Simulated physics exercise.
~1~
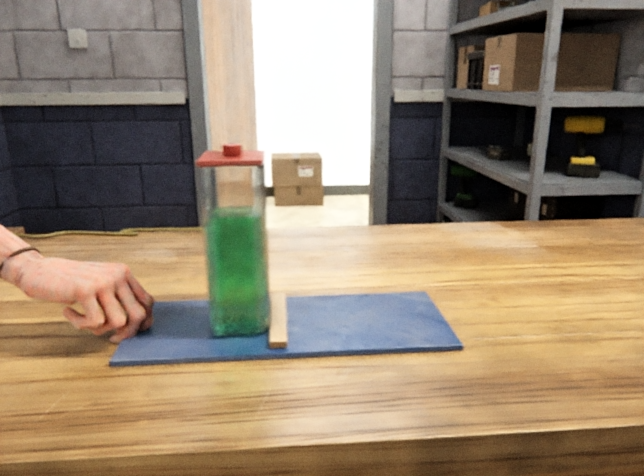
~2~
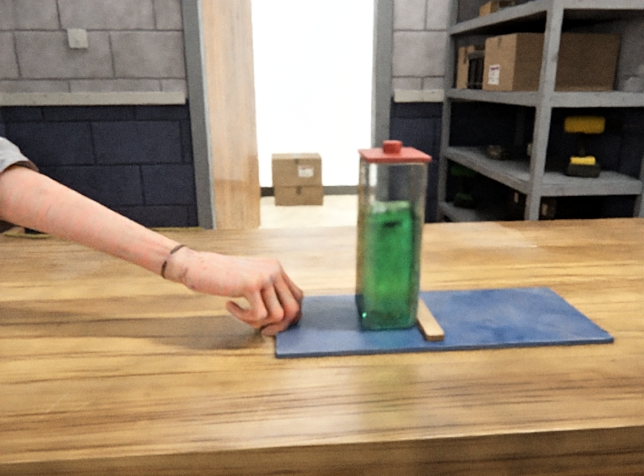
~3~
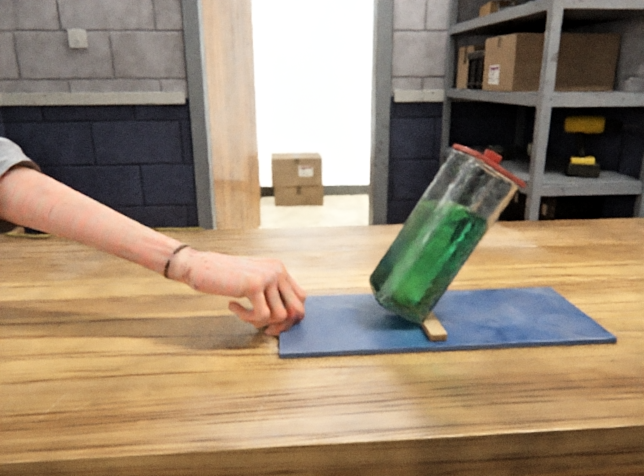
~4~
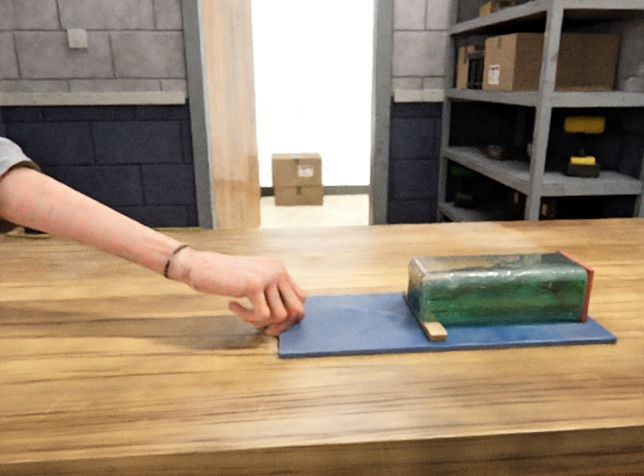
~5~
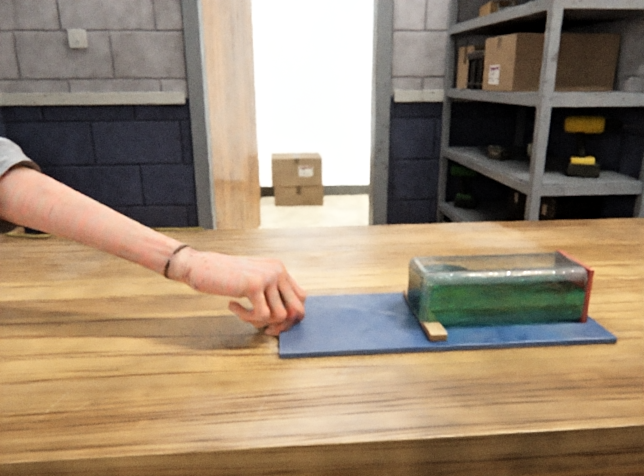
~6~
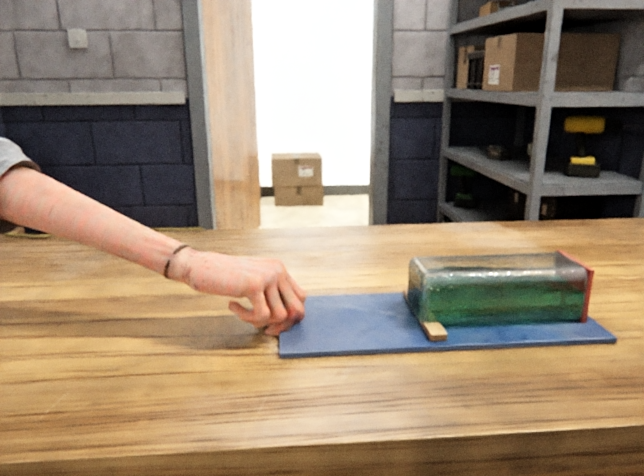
In the video, a hand slides a blue board holding a red-capped clear container of green liquid to the right across a wooden table. As the board stops, the container tips rightward over a small wooden strip and ends lying on its side on the board.
